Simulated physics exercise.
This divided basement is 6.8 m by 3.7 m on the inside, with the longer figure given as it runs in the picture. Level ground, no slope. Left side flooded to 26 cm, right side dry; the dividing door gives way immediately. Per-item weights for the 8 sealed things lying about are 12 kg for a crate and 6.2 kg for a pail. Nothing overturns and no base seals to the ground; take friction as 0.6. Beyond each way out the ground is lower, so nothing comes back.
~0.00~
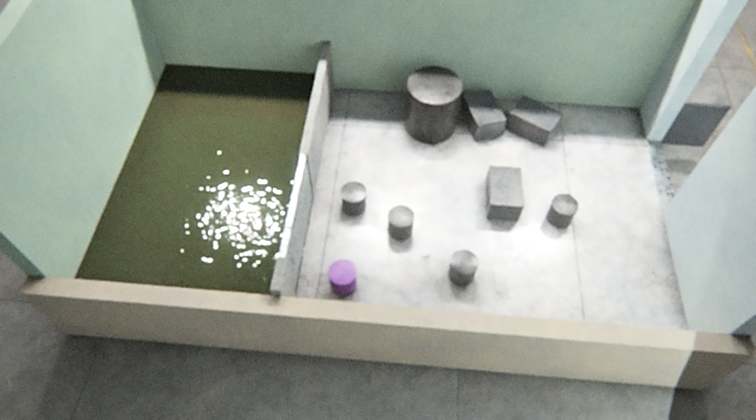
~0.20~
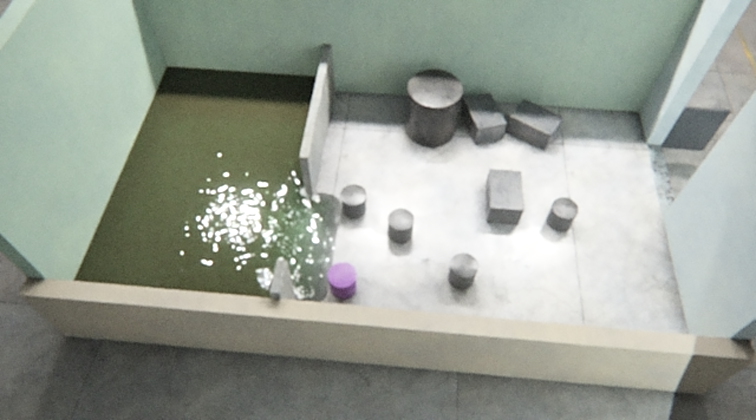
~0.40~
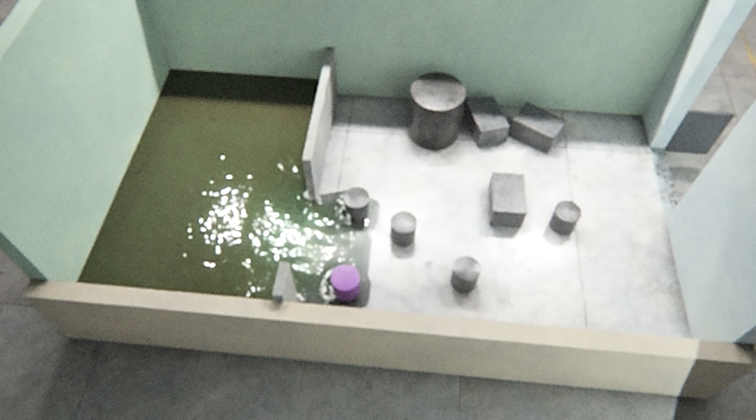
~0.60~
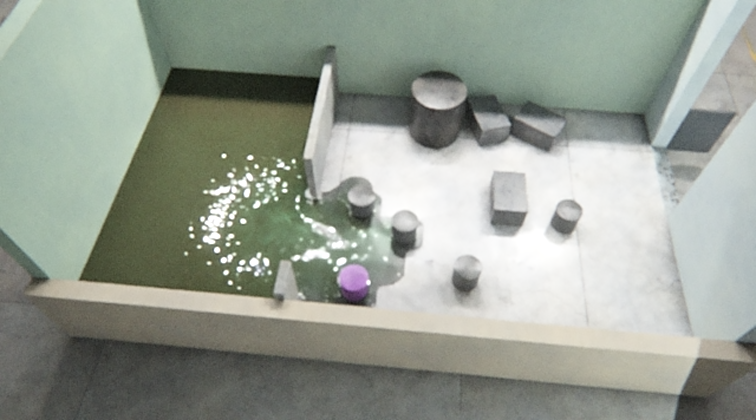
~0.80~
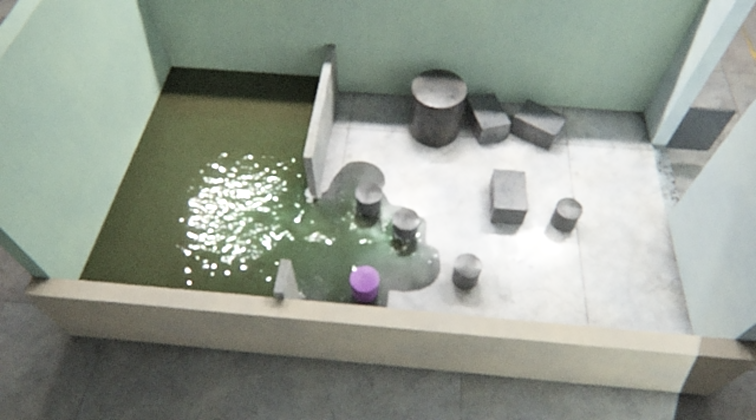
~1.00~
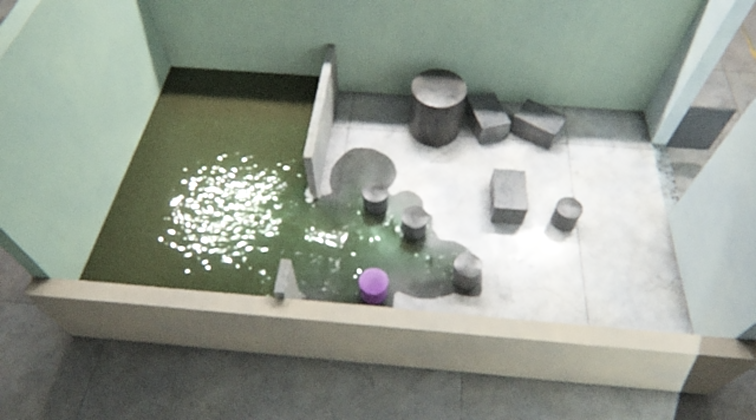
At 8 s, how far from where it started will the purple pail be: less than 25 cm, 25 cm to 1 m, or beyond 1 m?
Oh, that one's off on a long trip.
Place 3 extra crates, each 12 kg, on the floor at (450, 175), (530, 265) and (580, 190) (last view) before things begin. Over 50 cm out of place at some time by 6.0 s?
Result, in sequence: Not exceeded, exceeded, exceeded.
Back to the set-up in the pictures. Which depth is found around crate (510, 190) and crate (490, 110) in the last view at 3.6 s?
Depths: Near 4 cm, then near 3 cm.
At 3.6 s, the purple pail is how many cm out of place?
Displacement by then near 300 cm.
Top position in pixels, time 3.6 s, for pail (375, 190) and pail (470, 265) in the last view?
Approx. (408, 170); approx. (631, 294).
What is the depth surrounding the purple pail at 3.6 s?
Depth: About 9 cm.
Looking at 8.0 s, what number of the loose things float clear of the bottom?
Total: 7.
After 1.6 s the purple pail is near (401, 297), 0.7 m from its start, aground; 0 of 8 are out; 0 afloat.
After 3.6 s the purple pail is near (602, 314), 2.8 m from its start, afloat; 0 of 8 are out; 1 afloat.
After 5.6 s the purple pail is near (690, 305), 3.7 m from its start, afloat; 0 of 8 are out; 4 afloat.
After 8.0 s the purple pail is near (669, 220), 3.8 m from its start, afloat; 0 of 8 are out; 7 afloat.
